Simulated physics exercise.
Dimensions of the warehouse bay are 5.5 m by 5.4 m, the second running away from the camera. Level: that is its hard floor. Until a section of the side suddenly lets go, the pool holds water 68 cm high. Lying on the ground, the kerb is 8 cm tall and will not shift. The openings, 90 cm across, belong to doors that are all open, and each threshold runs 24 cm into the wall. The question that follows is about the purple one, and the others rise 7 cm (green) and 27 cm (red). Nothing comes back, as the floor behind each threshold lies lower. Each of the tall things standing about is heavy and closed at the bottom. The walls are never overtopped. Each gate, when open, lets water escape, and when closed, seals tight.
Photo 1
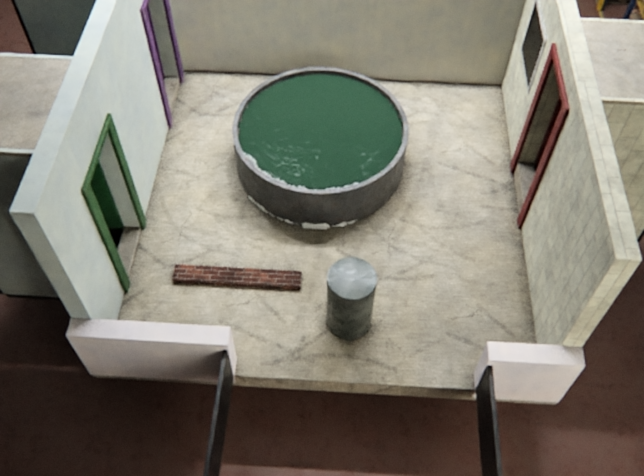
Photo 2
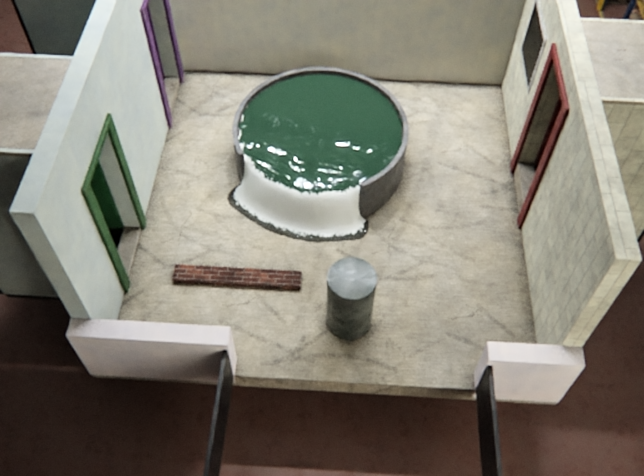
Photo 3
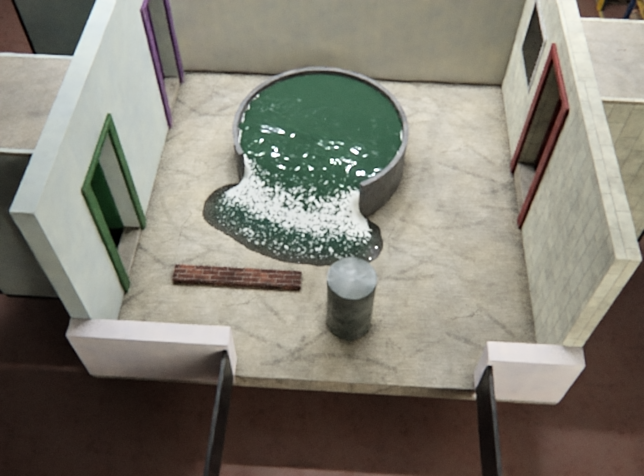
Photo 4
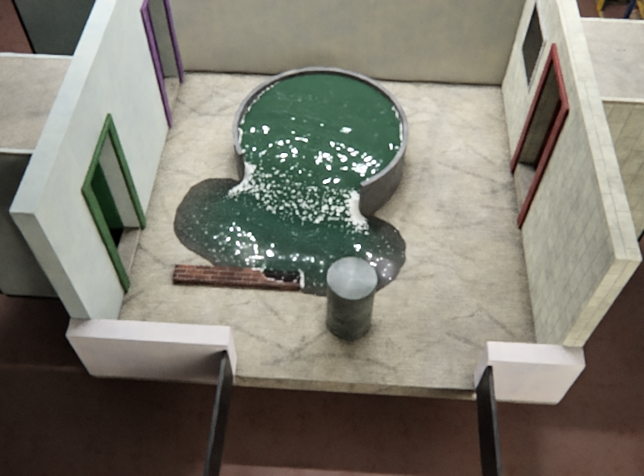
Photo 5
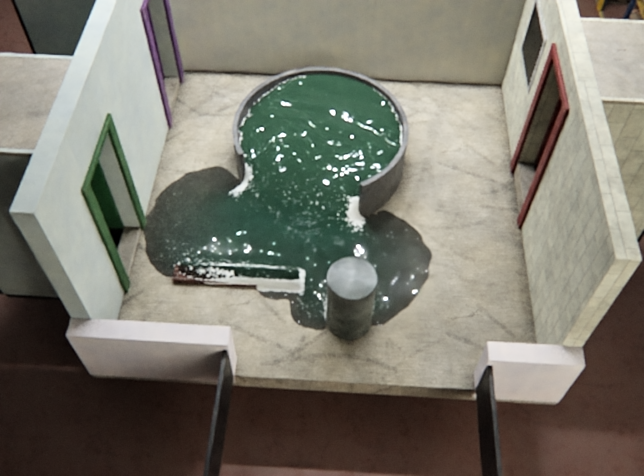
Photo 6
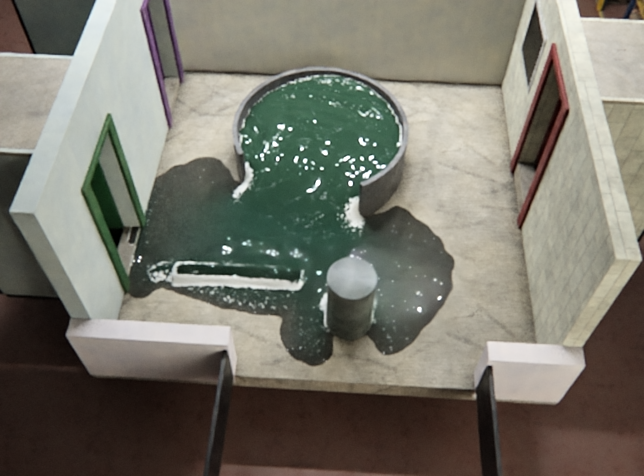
At the start, green water sits still in a round grey pool inside an open-fronted bay with coloured doorways. Water then bursts from the pool's near side in a white, foamy rush and spreads across the pale floor, washing over the low brick strip, around the grey cylinder and to the green door.
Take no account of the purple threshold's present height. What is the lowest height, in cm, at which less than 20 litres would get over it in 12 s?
About 6.5 cm.
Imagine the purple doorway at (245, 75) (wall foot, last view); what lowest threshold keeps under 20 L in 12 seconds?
You'd want it roughly 8.5 cm high.
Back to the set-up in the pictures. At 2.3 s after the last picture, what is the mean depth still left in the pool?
About 21 cm.
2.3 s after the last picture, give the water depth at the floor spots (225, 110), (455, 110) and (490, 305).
That's 0, 0 and 4 cm, in the order given.
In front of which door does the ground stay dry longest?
That's the red door.
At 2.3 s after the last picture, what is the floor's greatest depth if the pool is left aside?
Max depth: Around 27 cm.
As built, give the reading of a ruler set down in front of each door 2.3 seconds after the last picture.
Green door: 23 cm; purple door: 1 cm; red door: 0 cm.
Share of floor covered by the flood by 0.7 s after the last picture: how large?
About 45 per cent.
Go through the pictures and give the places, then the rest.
In the first picture, still water, 68 cm deep, in the pool at (321, 130); the purple door at (165, 54) is dry.
In the second picture, the front is at (358, 235), 0.3 m from the gap at (293, 208); 0.4 m2 of floor is wet, 68 cm left at the back.
In the third picture, the front is at (212, 217), 0.7 m from the gap at (293, 211); 1.6 m2 of floor is wet, 68 cm left at the back.
In the fourth picture, the front is at a hidden place, 1.2 m from the gap at (293, 213); 3.4 m2 of floor is wet, 68 cm left at the back.
In the fifth picture, water pours out at (293, 213) and has run 1.7 m, to (156, 258); about 7 cm deep outside, 68 cm at the back.
In the sixth picture, water pours out at (293, 213) and has run 2.2 m, to (128, 283); about 6 cm deep outside, 63 cm at the back; the purple door at (165, 54), 3.2 m from the gap, is still 1.7 m from the nearest water.
Then, 0.7 s after the last picture water covers 45 % of the floor, deepest (48 cm) near (110, 350); it has not reached the purple door.
Then, 2.3 s after the last picture water covers 50 % of the floor, deepest (27 cm) near (171, 270); 1 cm at the purple door, 0 litres in over its 15 cm threshold.
Then, 11.3 s after the last picture water covers 95 % of the floor, deepest (10 cm) near (466, 90); 8 cm at the purple door, 0 litres in over its 15 cm threshold.
At the purple door as built, the water peaked near 10 cm, 7.3 s after the last picture.
Run again over the same 12 s with other heights there, 27 litres in over 6 cm, 8 litres over 8 cm. The limit of 20 litres is kept from about 6.5 cm up.
